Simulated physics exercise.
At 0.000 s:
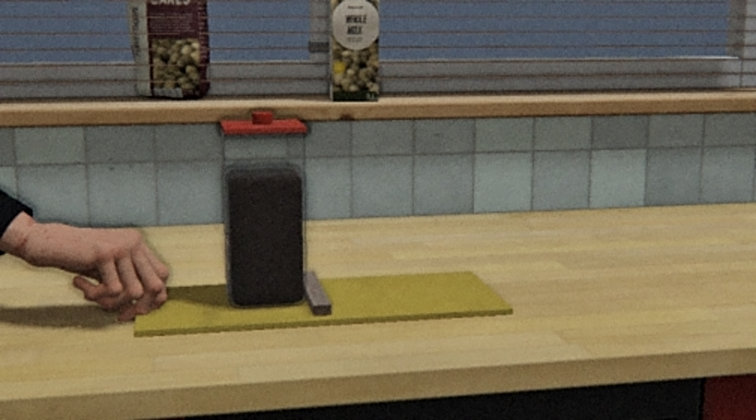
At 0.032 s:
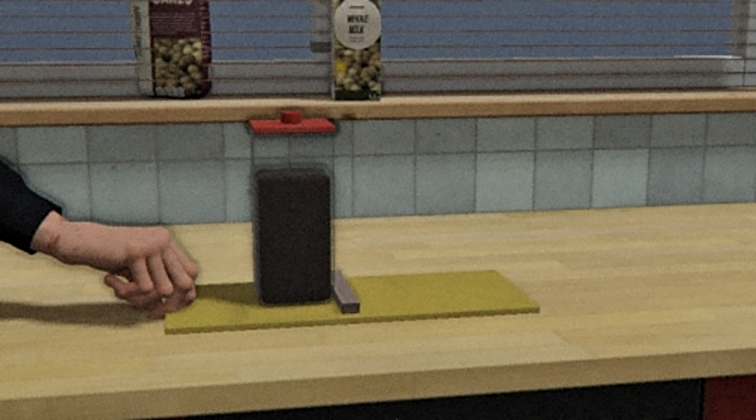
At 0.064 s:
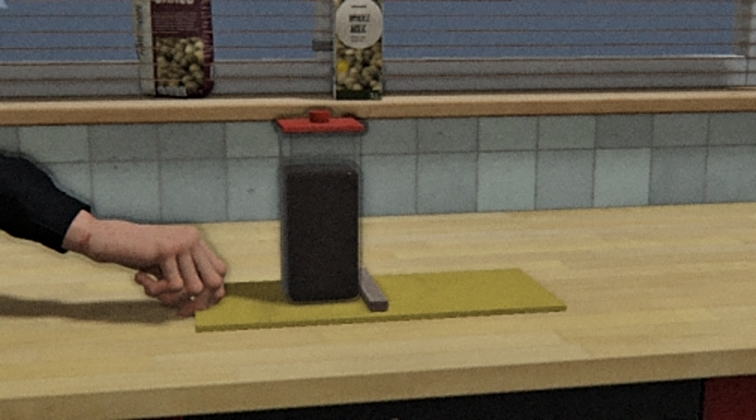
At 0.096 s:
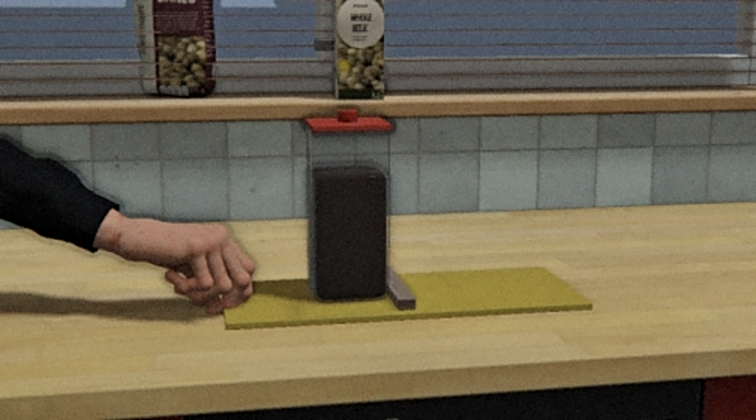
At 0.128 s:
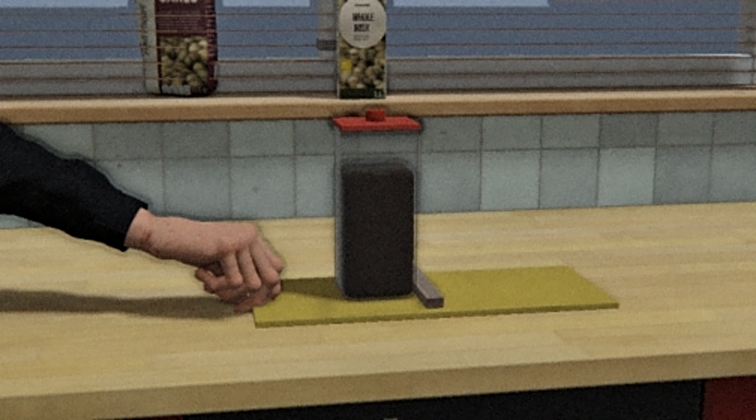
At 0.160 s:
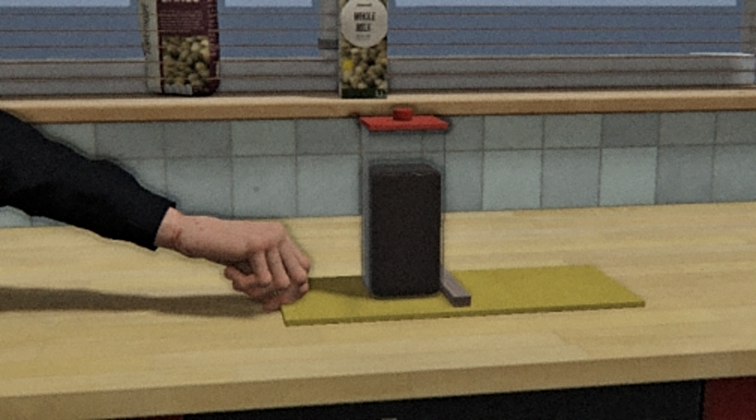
On a wooden kitchen counter, a hand in a dark sleeve slid a yellow-green board steadily to the right, carrying a clear, red-lidded canister of dark contents upright beside a small grey block.
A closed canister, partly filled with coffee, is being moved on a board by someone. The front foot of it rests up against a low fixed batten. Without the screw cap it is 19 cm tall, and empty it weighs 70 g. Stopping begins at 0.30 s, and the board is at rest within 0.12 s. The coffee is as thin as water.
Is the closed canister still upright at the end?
No, it goes over.
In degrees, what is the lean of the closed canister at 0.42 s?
About 12°.
After 0.42 s the board moves at 0.00 m/s; the closed canister leans 13°.
After 0.54 s the closed canister leans 37°.
After 0.70 s the closed canister lies on its side.
After 0.92 s the closed canister lies on its side.
In the end the closed canister lies on its side.
